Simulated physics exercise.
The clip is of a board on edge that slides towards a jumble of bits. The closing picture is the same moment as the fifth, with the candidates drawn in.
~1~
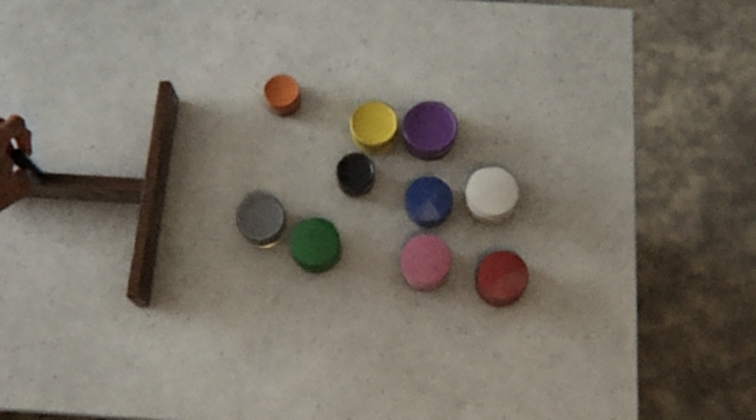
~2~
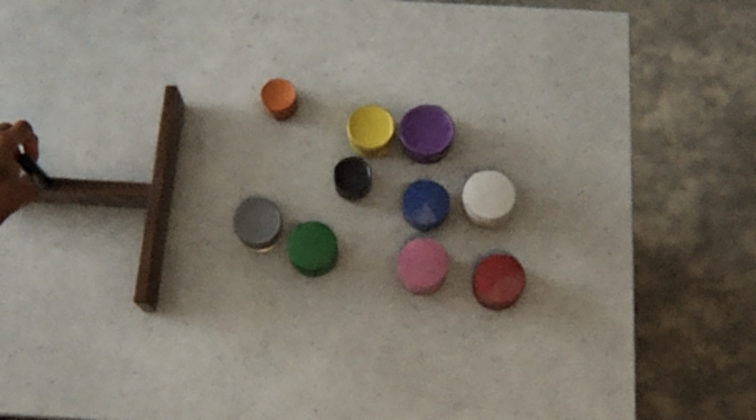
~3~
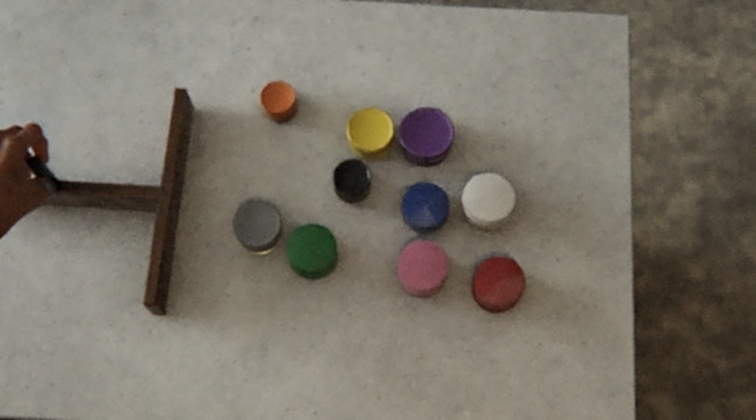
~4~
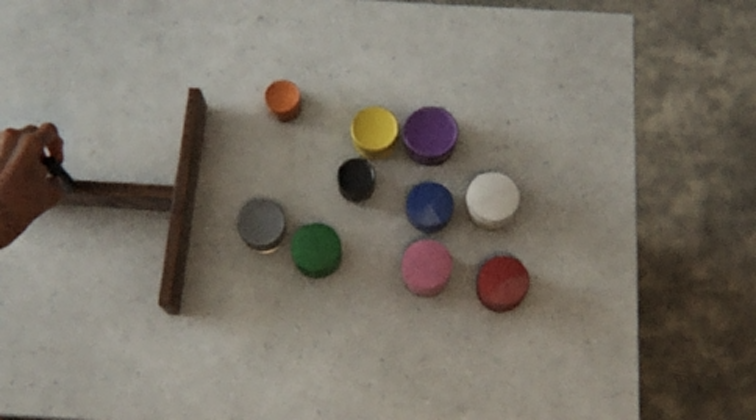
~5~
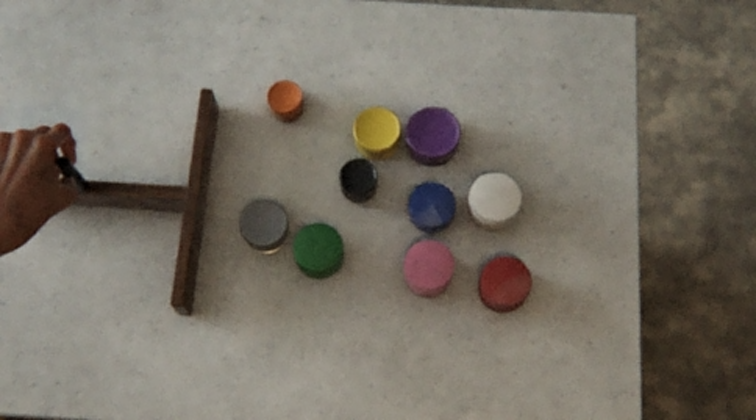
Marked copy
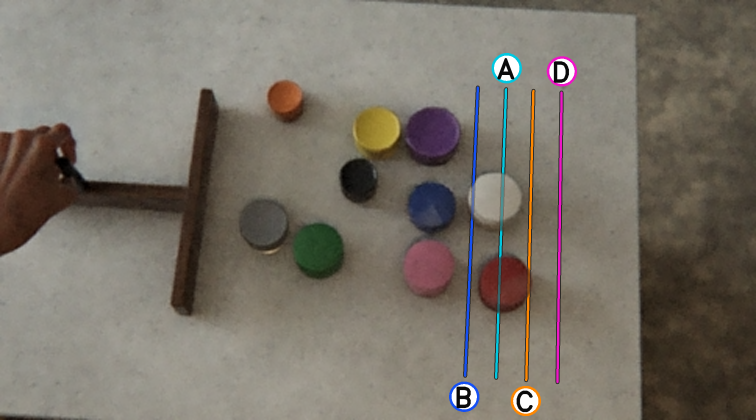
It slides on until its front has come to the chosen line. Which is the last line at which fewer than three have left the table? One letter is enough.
No farther than D.
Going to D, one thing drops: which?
It is the white tin.
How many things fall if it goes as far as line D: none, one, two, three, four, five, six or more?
In all, one.
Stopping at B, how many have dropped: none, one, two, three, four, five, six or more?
The count is none.
On the marked copy, A at (501, 226); B at (472, 225); C at (530, 228); D at (560, 230).
Following D. Soon after the start, board (322, 201); orange tub (325, 91); green tin (351, 260).
Later, board (455, 209); red tin (578, 303); white tin (568, 187).
In the end, board (560, 216); white tin over the edge; purple jar (635, 137); one fallen.
As for the rest, A is within the limit but short; B is within the limit but short; C is within the limit but short.
